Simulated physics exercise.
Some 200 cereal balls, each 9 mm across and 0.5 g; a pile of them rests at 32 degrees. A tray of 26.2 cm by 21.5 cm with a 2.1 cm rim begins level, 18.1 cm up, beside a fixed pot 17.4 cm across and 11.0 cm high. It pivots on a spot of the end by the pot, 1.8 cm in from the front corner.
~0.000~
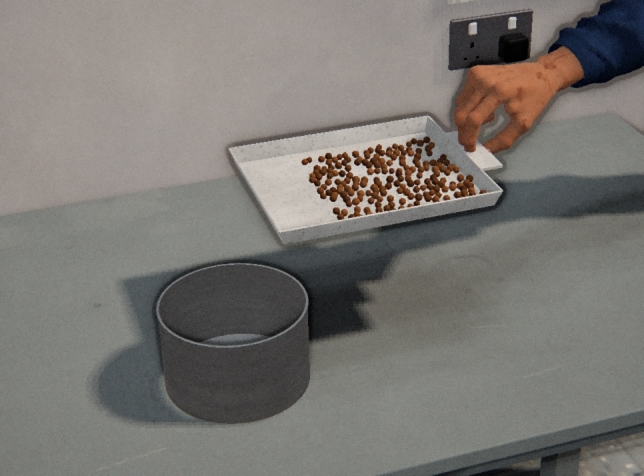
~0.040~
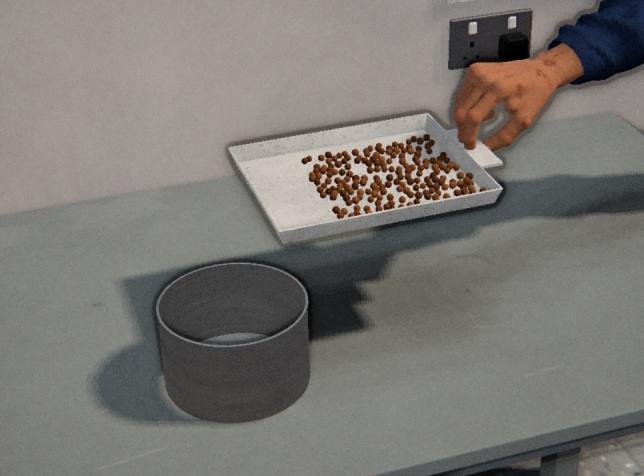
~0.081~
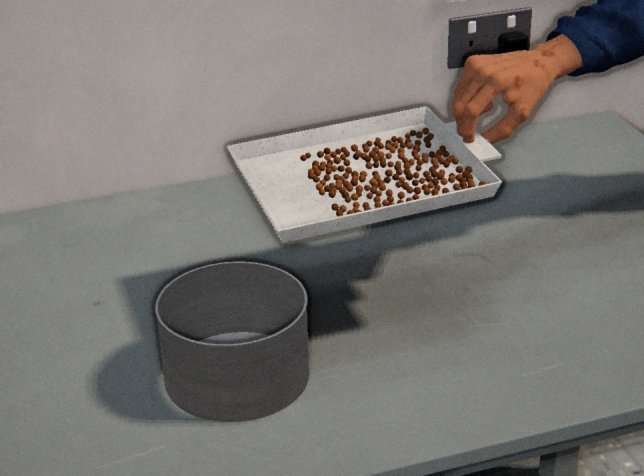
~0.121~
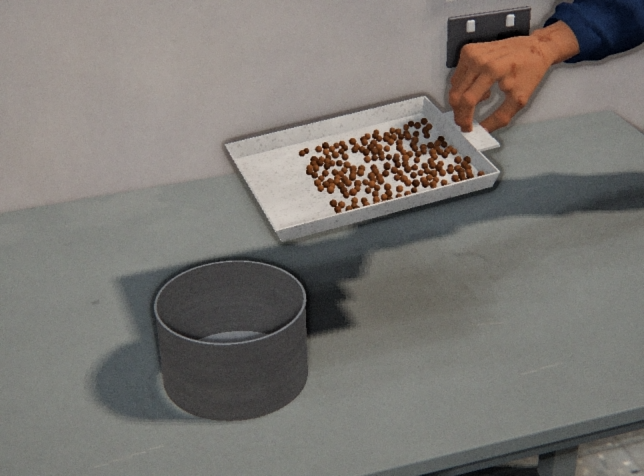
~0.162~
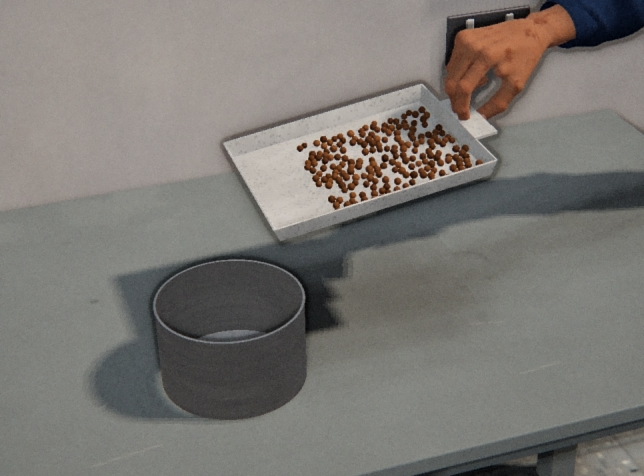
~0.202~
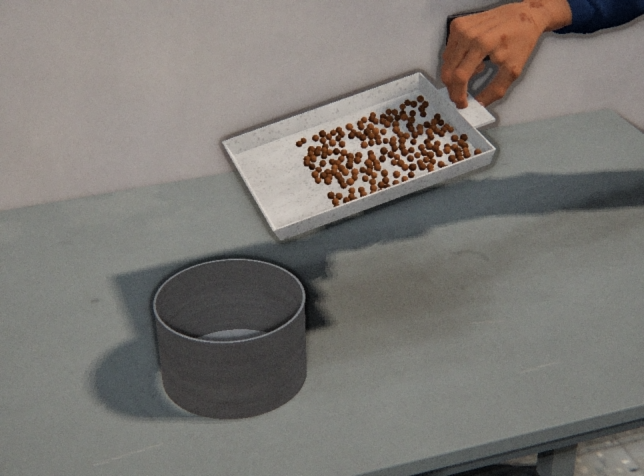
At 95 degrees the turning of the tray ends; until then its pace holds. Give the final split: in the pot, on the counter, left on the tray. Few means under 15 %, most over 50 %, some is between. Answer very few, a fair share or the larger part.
Pot the larger part, counter a fair share, tray very few.
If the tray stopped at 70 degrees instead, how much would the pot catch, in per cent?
It would be near 25 per cent.
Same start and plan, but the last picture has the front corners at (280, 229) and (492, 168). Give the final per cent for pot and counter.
Pot 60, counter 40.
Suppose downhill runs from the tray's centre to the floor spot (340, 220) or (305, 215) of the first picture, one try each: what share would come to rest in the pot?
Some 55 and 100 per cent.
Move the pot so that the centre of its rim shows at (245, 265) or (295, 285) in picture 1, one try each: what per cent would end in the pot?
Some 80 and 50 per cent.
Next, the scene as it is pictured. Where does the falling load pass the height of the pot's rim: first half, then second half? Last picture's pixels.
At about (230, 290), then at (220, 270).
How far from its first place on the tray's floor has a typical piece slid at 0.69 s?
Roughly 14 cm.
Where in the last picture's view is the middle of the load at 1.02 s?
Around (253, 202).
After 0.69 s, tilt 51 degrees; the tray holds 100 %, the pot 0 %.
After 1.02 s, tilt 78 degrees; the tray holds 75 %, the pot 20 %.
After 1.44 s, tilt 95 degrees; the tray holds 5 %, the pot 60 %.
In the end, at 2.4 s, pot 75 %, counter 25 %, tray 0 %.
